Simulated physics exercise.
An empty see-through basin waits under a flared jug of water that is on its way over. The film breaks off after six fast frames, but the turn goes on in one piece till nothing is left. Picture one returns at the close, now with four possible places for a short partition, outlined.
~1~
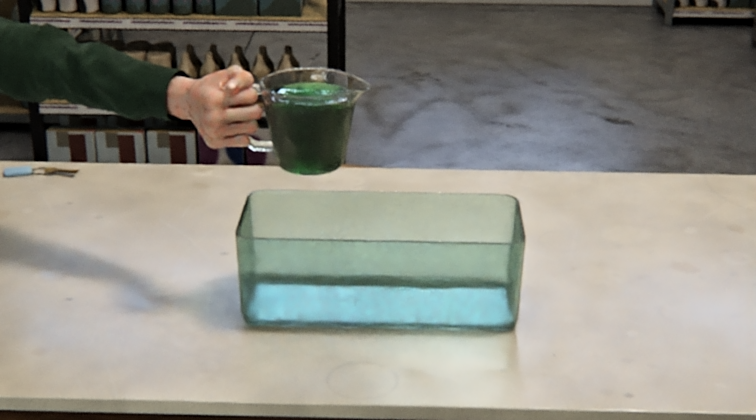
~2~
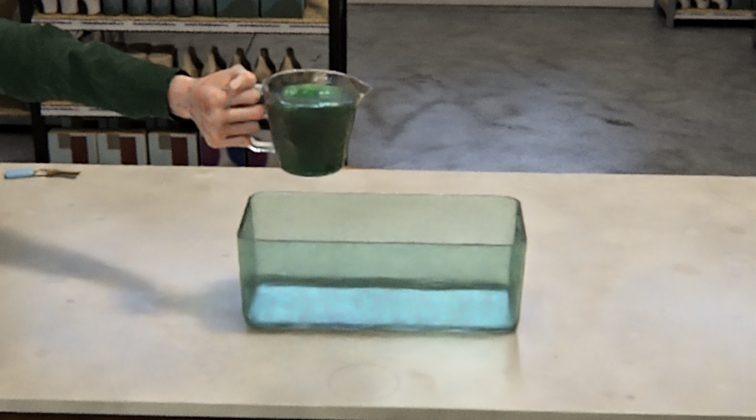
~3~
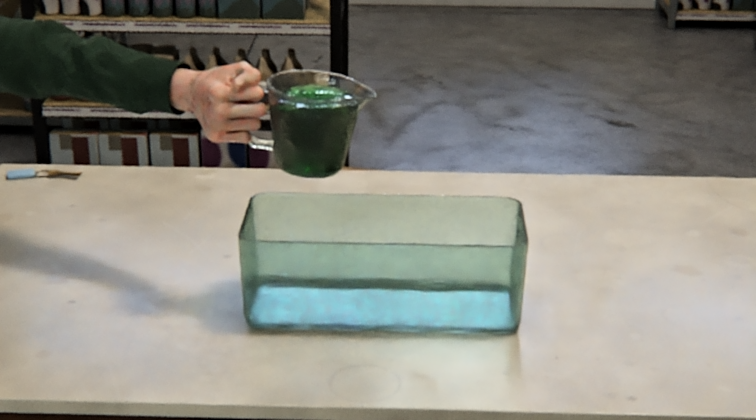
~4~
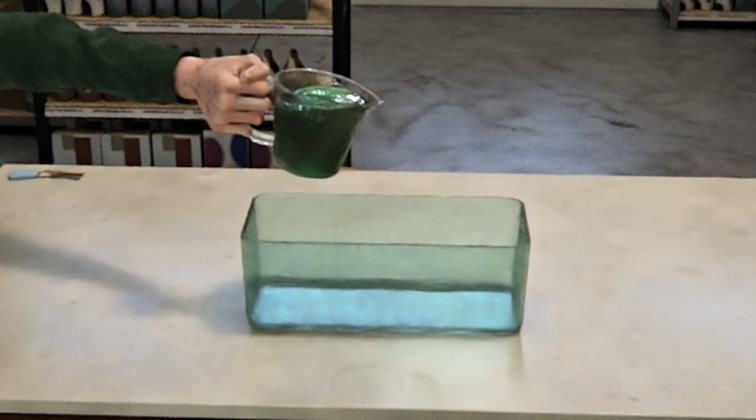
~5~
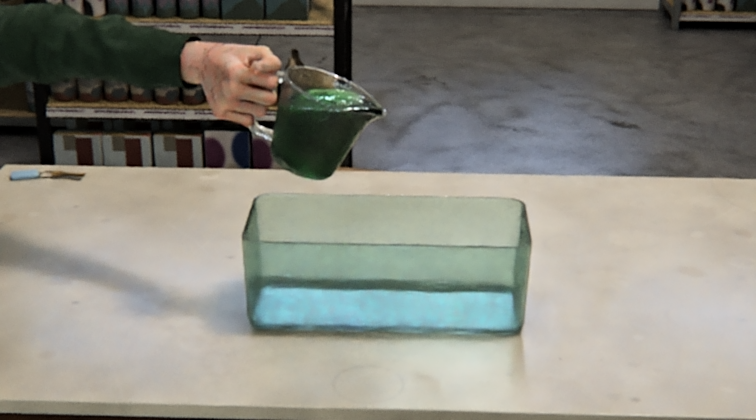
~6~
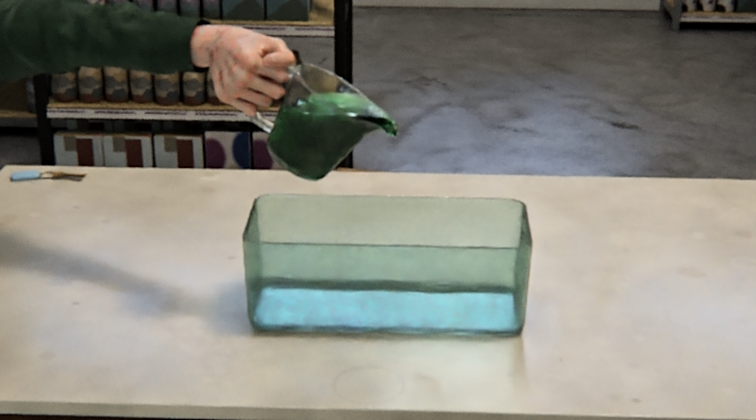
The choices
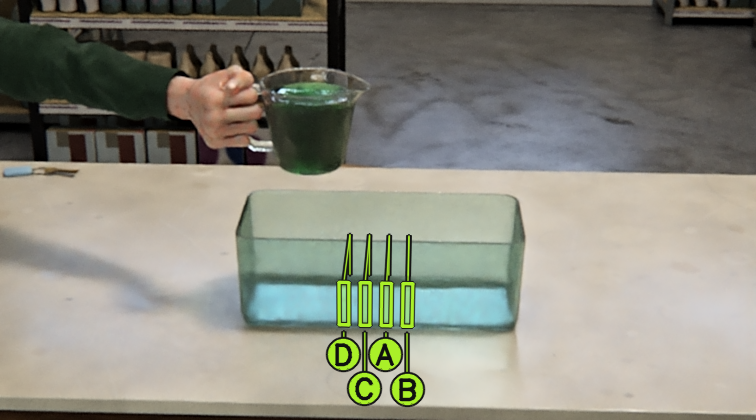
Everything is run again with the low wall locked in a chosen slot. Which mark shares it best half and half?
The best slot is B.
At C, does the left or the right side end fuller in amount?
The right one.
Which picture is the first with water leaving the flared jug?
Picture 6.
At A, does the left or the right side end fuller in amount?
More ends on the right.
On the marked copy, A at (385, 332); B at (407, 333); C at (364, 332); D at (343, 332).
For slot A, about 20 % ends left of the wall and 80 % right of it.
For slot B, about 51 % ends left of the wall and 48 % right of it.
For slot C, about 5 % ends left of the wall and 95 % right of it.
For slot D, about 2 % ends left of the wall and 98 % right of it.
